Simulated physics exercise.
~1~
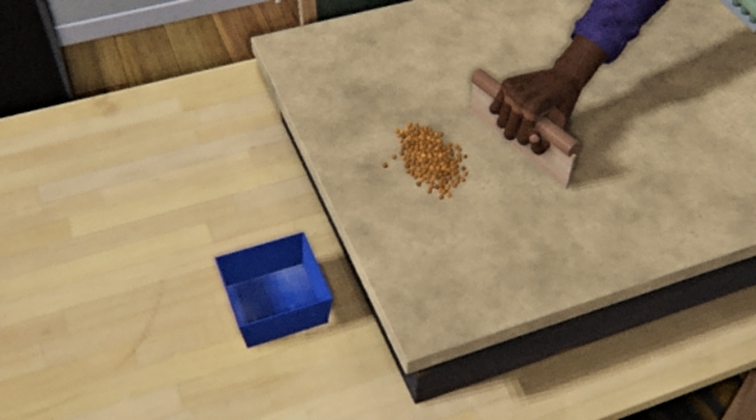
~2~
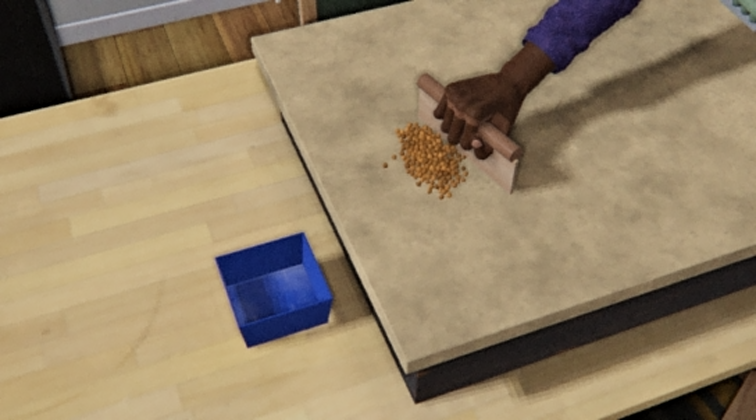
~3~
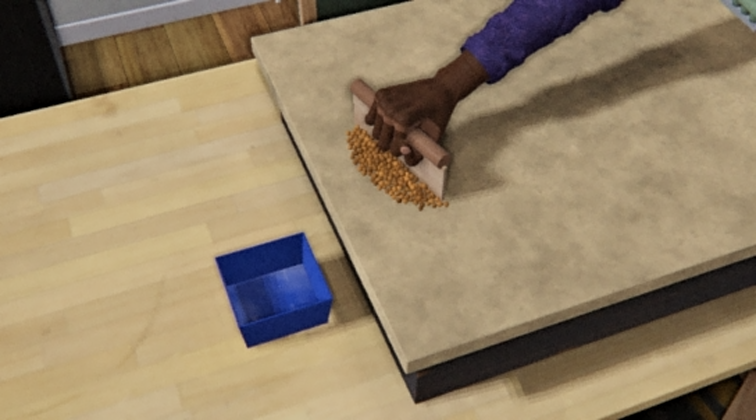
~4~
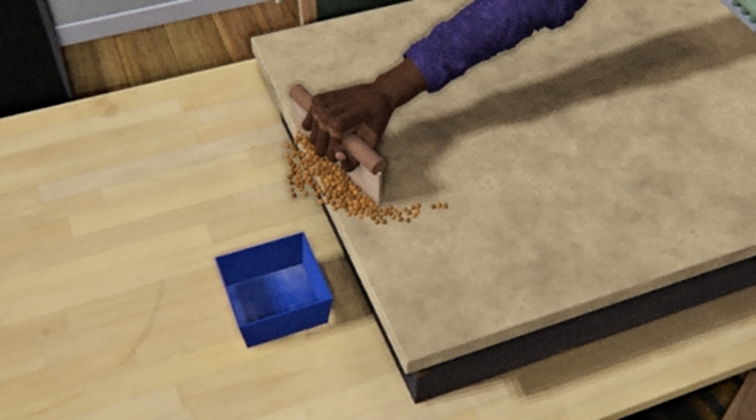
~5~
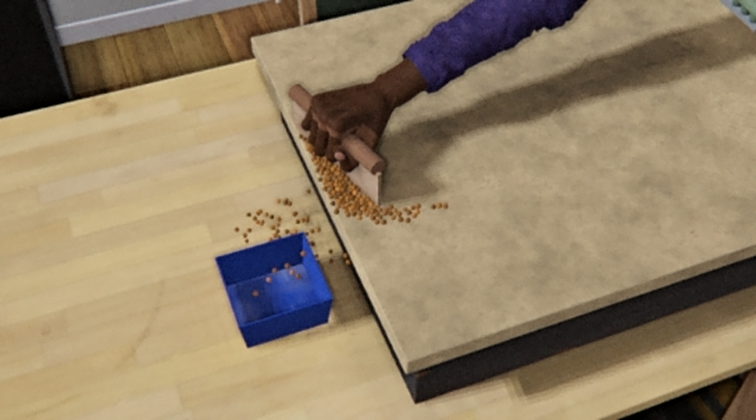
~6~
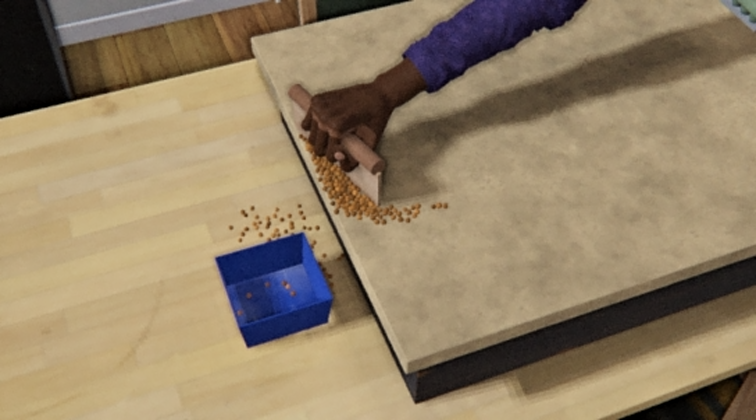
A hand gripping a flat scraper pushed a pile of small orange-brown pieces left across a speckled slab and stopped at its edge, where some spilled over, a few landing in the blue tin and more scattering behind it, while most stayed on top.
